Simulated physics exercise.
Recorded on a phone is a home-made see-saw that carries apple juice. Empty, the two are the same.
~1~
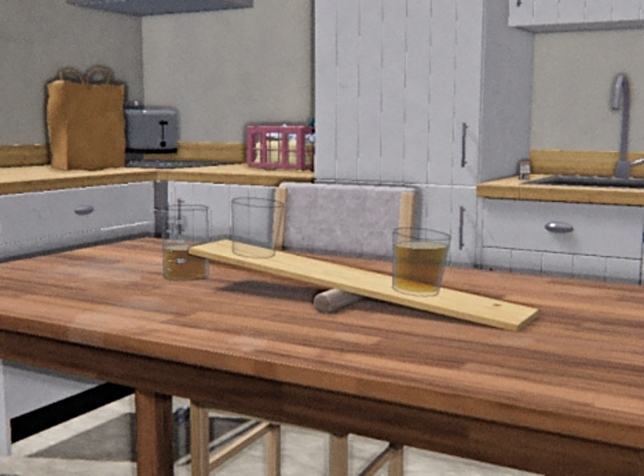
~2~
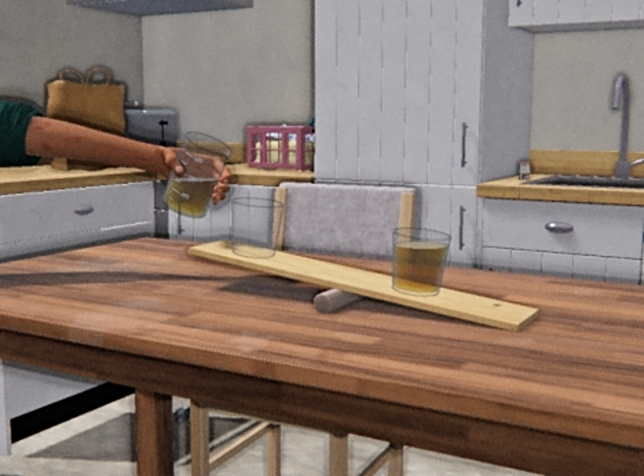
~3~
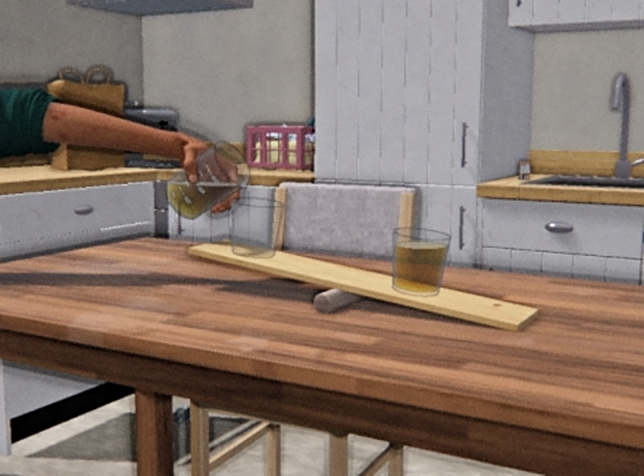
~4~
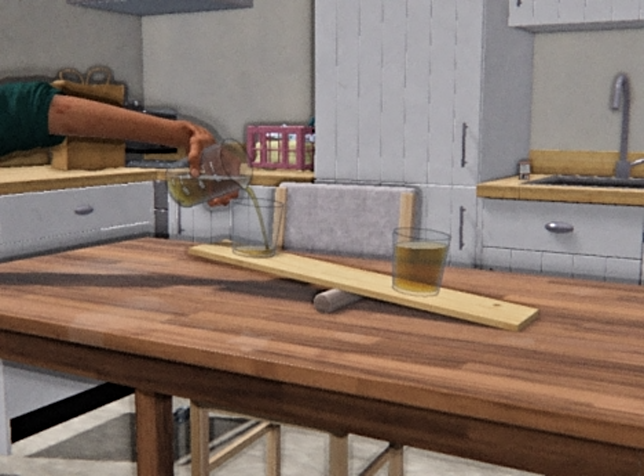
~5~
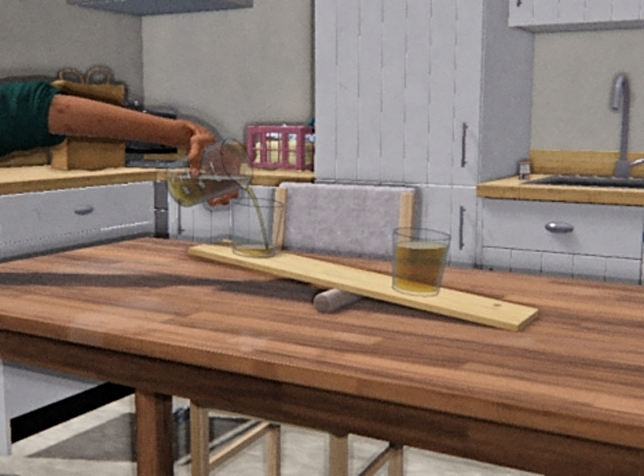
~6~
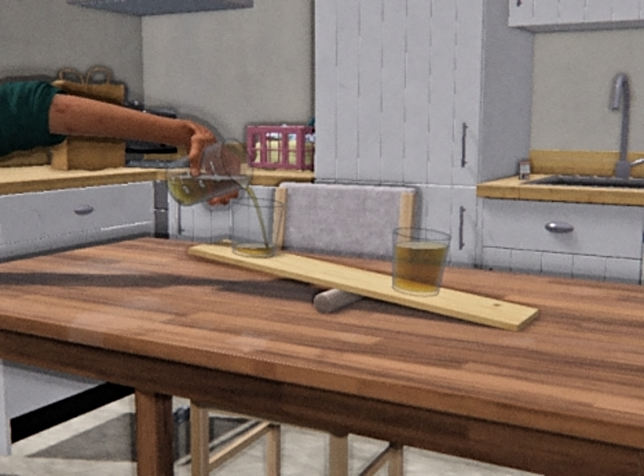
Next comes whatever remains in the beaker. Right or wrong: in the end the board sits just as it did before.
Wrong.
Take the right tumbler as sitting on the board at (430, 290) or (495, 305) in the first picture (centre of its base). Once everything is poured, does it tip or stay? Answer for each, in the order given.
In order: Tilts over, stays put.
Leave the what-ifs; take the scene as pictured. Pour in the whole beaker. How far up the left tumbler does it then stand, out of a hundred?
Around 75 in a hundred.
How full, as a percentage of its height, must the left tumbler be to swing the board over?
Estimated fill: Near 25 per cent.
A moment on, the left tumbler is about half full; the board has swung over, and that end is down.
Further on, the left tumbler is about two thirds full; the board has swung over, and that end is down.
When it is over, the left tumbler is about three quarters full; the board has swung over, and that end is down.
